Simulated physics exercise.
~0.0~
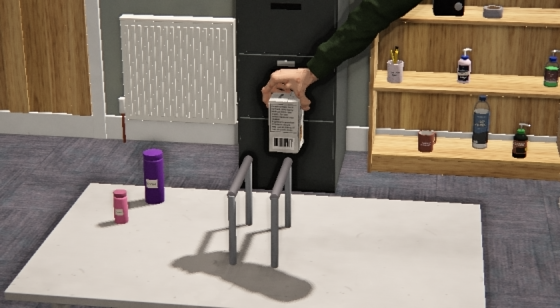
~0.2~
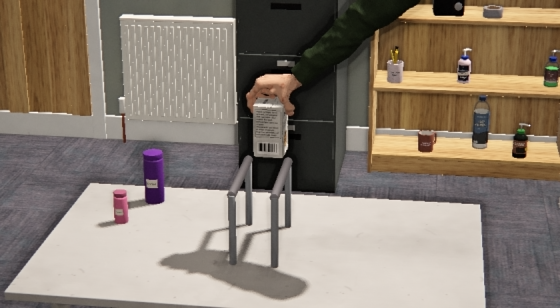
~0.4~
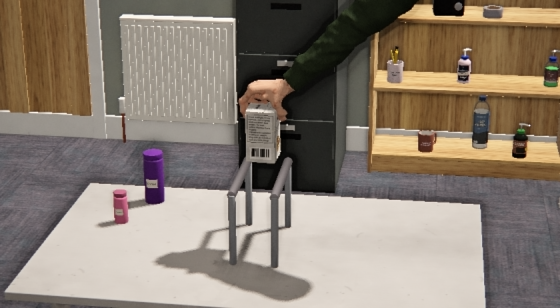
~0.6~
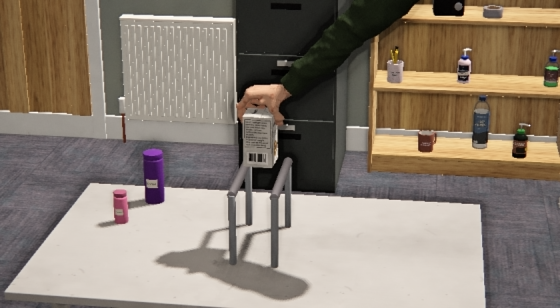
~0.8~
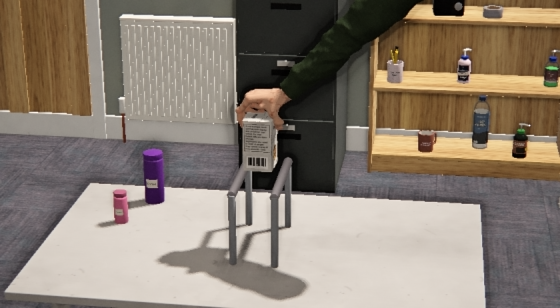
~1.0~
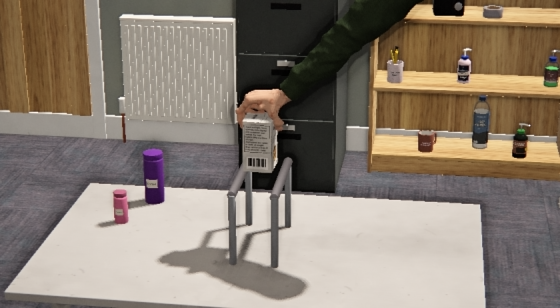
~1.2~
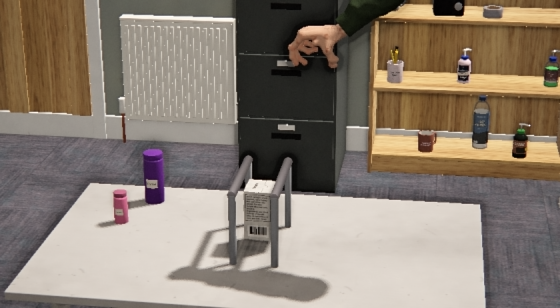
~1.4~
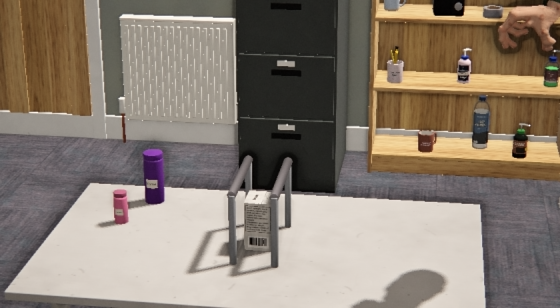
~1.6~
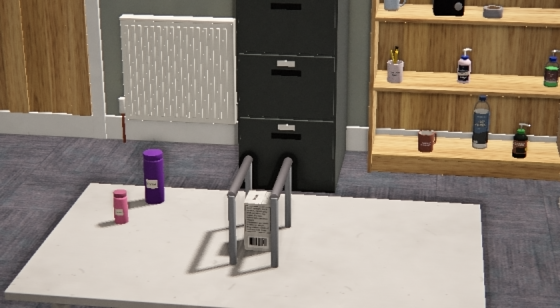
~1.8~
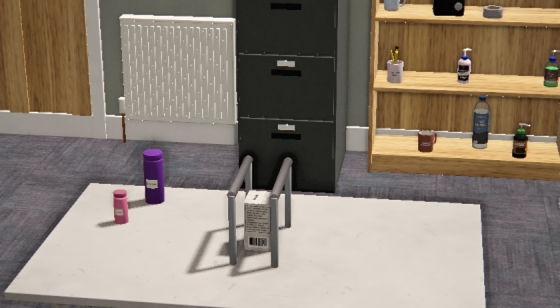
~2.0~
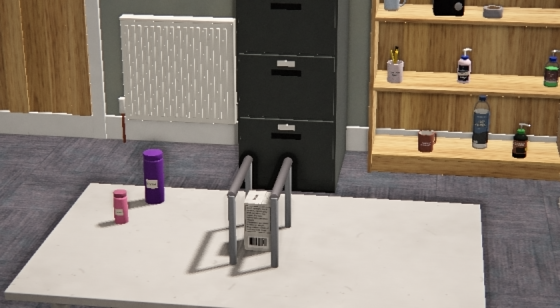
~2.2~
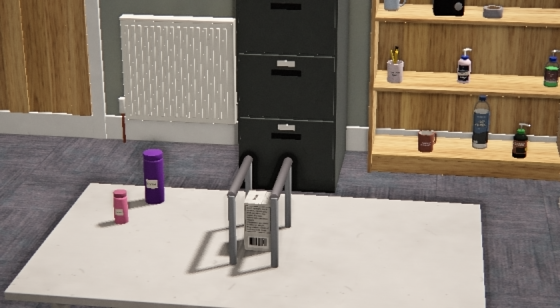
Hand lowering a white carton between two grey supports and letting go, the carton dropping through to stand upright on the table.
